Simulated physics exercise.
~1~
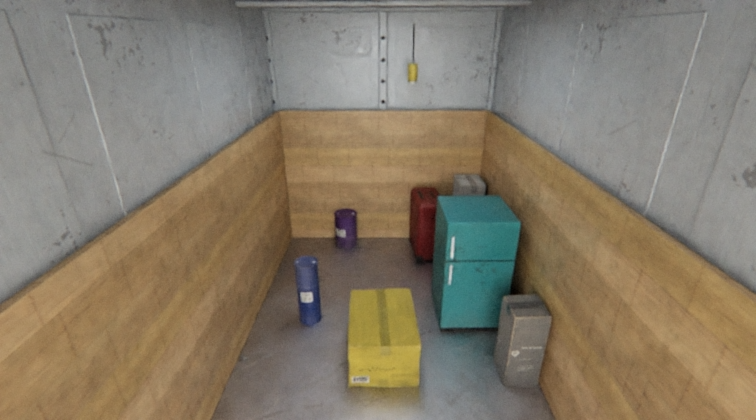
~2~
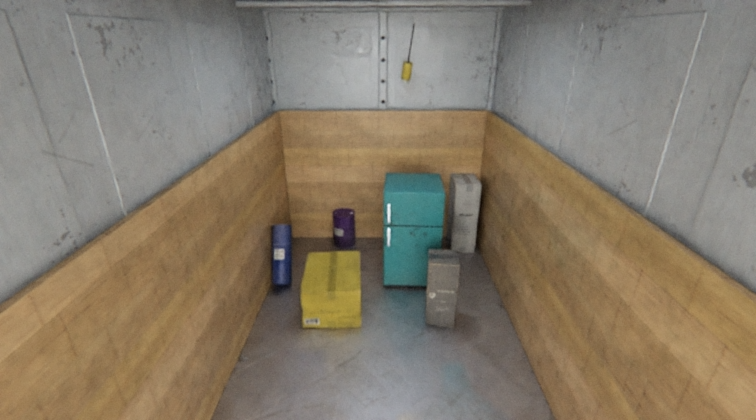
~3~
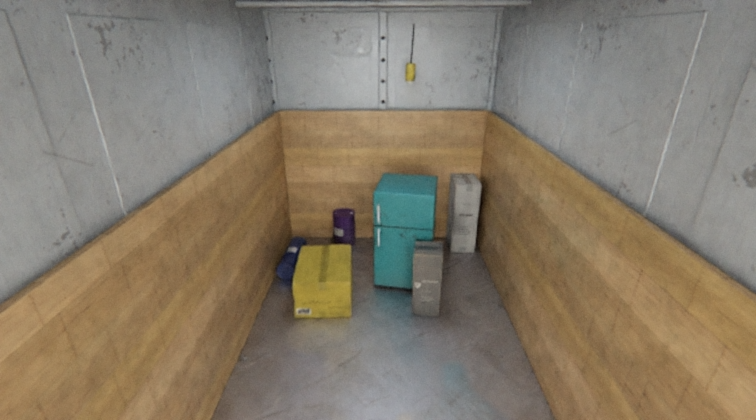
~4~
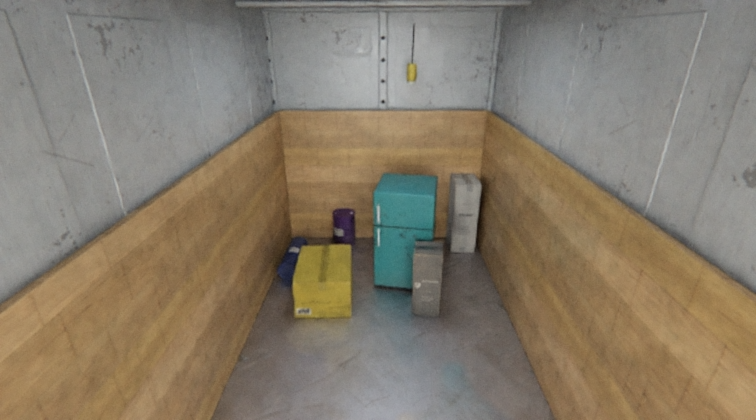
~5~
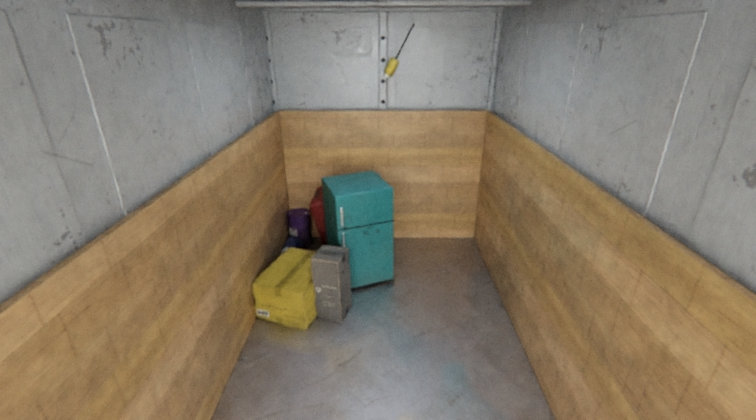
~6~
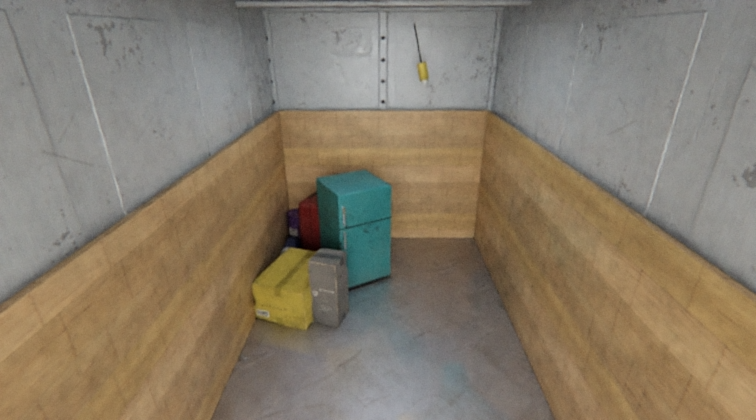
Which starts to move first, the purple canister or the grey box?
The grey box starts to move first, sliding left and towards the far wall early on. The purple canister only shifts later, when the load slides across to the left.
